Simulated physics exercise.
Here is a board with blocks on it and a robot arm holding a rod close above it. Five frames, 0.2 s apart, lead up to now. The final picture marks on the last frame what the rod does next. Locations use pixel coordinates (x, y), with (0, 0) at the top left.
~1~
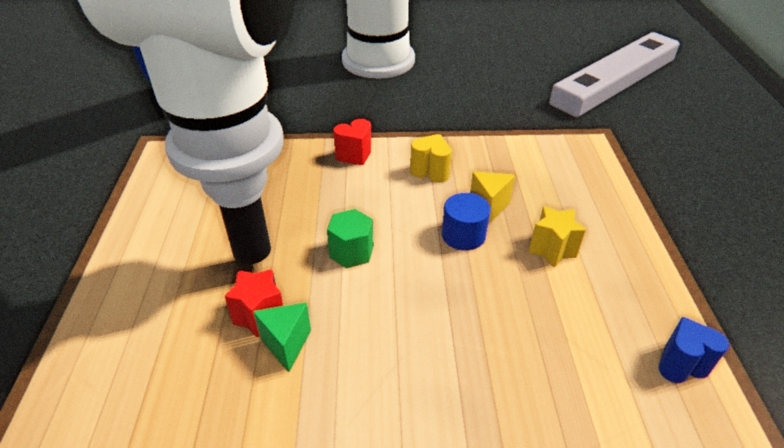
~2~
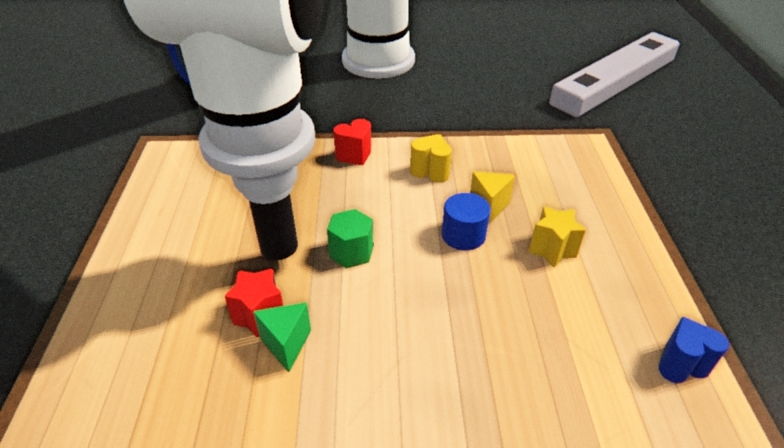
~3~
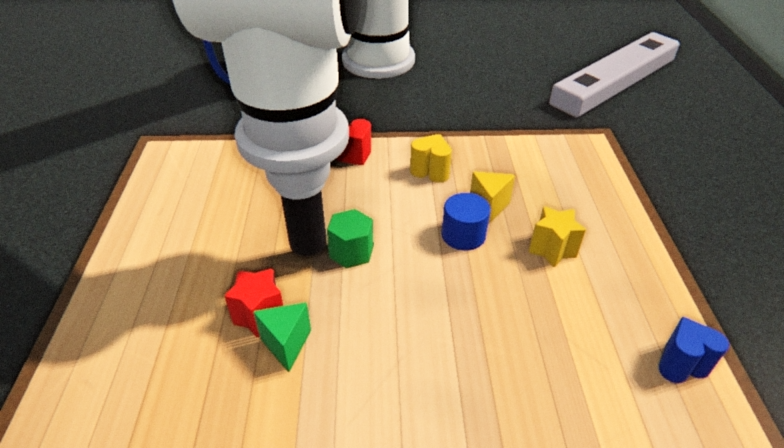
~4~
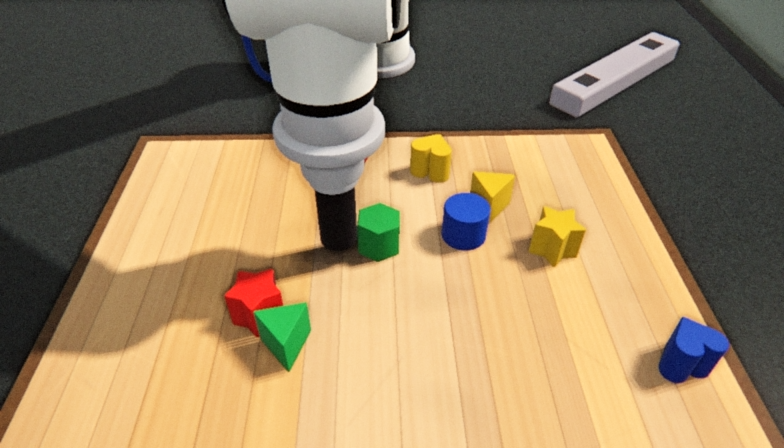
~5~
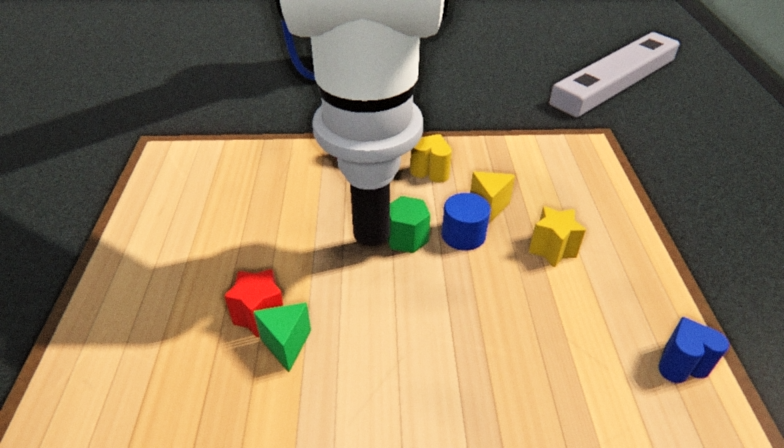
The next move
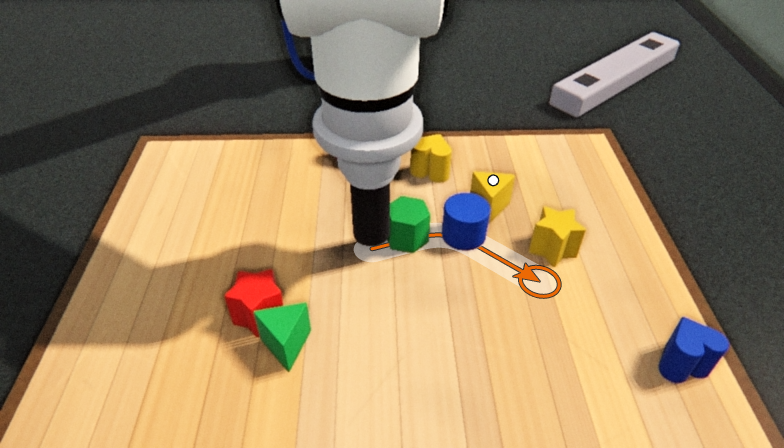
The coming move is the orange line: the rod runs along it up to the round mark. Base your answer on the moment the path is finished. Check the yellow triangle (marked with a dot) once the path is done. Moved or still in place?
By the end it has moved.
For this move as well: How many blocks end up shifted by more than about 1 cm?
My best guess is that three blocks or more move over 1 cm.
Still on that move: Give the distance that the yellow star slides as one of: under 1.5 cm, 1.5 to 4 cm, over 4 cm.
Ends under 1.5 cm away.
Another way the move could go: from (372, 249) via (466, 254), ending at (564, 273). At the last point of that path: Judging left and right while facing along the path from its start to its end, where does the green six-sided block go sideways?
So, looking from the first point of the path to the last, the green six-sided block moves leftwards.
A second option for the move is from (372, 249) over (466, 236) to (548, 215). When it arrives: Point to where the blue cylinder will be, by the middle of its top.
By then it is at (579, 170).
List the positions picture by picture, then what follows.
In the first picture, rod tip at (252, 251); block tops, green six-sided block at (350, 223); blue cylinder at (467, 206); yellow triangle at (493, 180); yellow star at (560, 221).
In the second picture, rod at (279, 247); blocks unchanged.
In the third picture, rod at (308, 243); blocks unchanged.
In the fourth picture, rod at (339, 238); green six-sided block at (379, 217).
In the fifth picture, rod at (371, 234); green six-sided block at (408, 209); blue cylinder at (467, 206); yellow triangle at (493, 180); yellow star at (560, 221).
Path on the board, from (372, 249) by way of (429, 235) and (485, 251) to (540, 281); the dot is on the yellow triangle.
The first path, step by step. One third of the way, rod at (431, 220); green six-sided block at (455, 188), turned 30° anticlockwise; blue cylinder at (496, 201); yellow triangle at (507, 179), turned 55° anticlockwise.
Two thirds of the way, rod at (489, 236); green six-sided block at (465, 184), turned 50° anticlockwise; blue cylinder at (516, 202); yellow triangle at (509, 177), turned 60° anticlockwise.
At the end, rod at (544, 266); green six-sided block at (465, 184), turned 50° anticlockwise; blue cylinder at (516, 202); yellow triangle at (509, 177), turned 60° anticlockwise; yellow star in place.
